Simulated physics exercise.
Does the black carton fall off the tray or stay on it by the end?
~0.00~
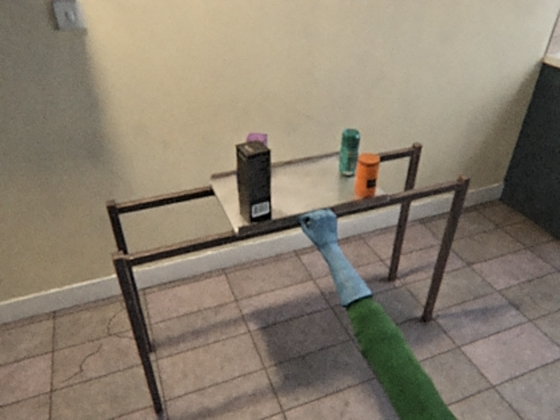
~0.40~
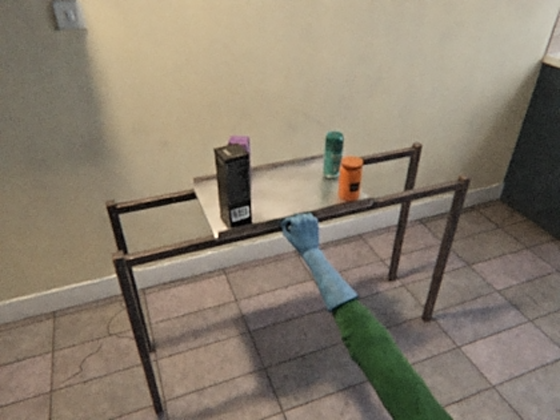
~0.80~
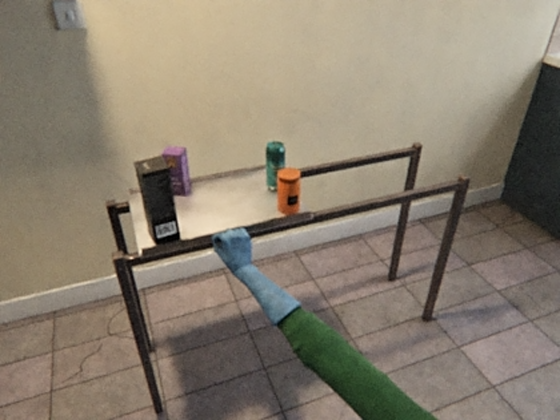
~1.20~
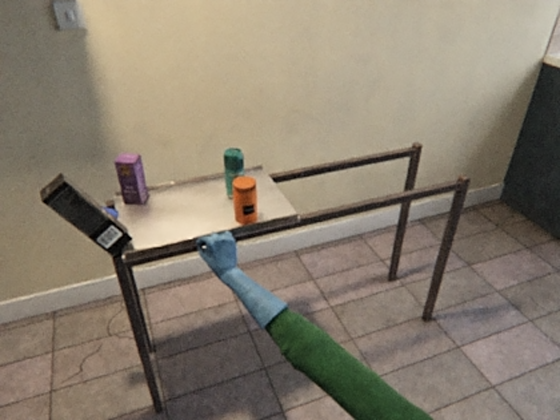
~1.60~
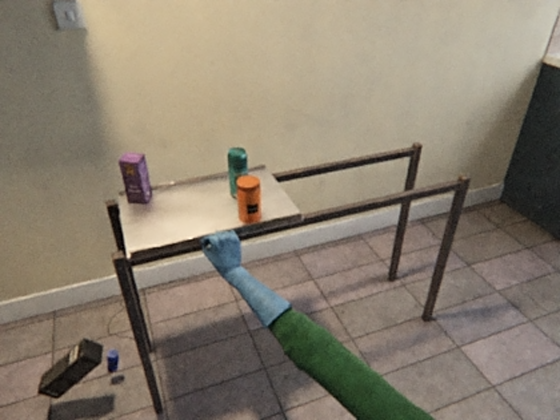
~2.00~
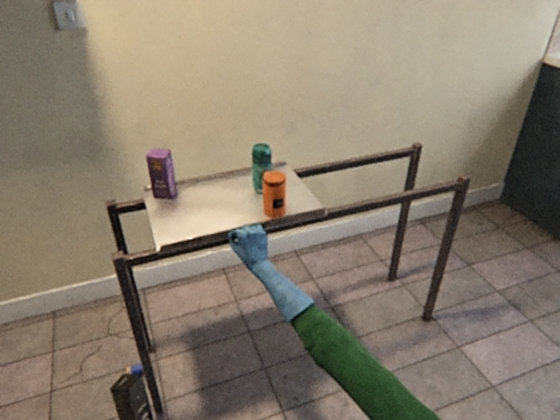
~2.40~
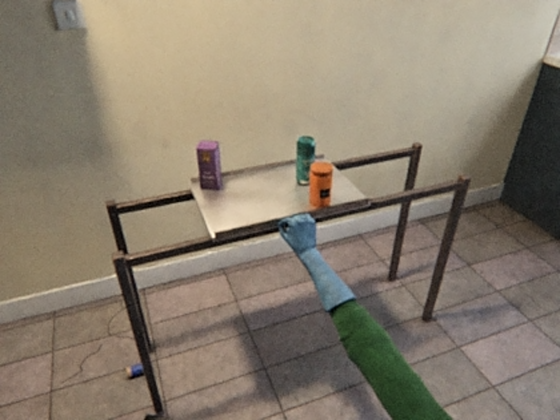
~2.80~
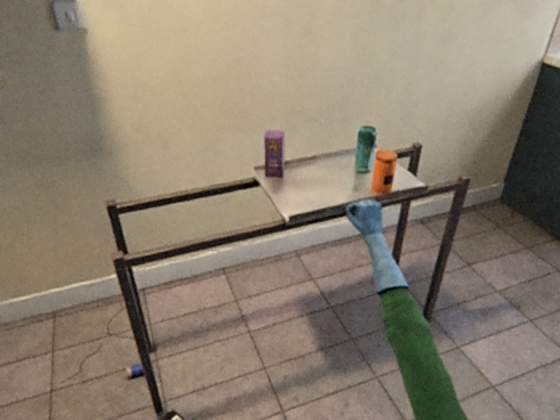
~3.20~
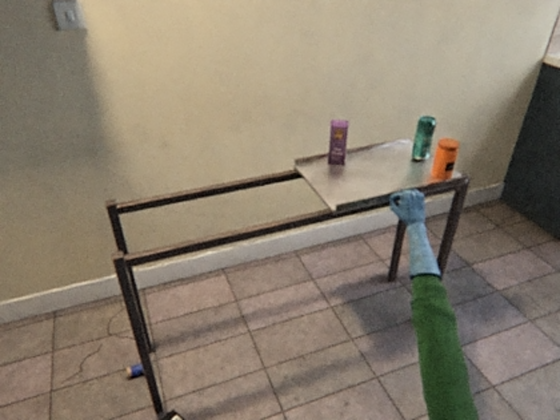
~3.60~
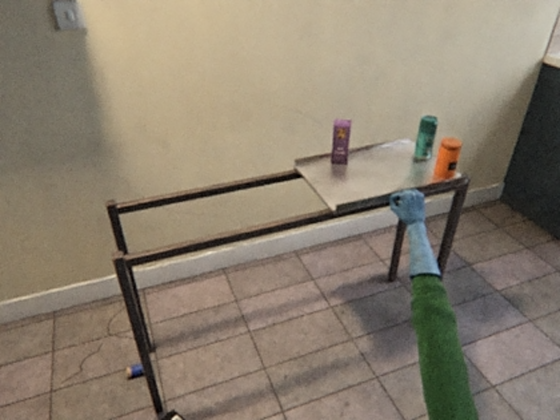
The black carton falls off. It tips over the left end as the tray reaches the left side of the rails and ends up on the floor.
On rails, a gloved hand slides a tray left, spilling two items, then right with three.
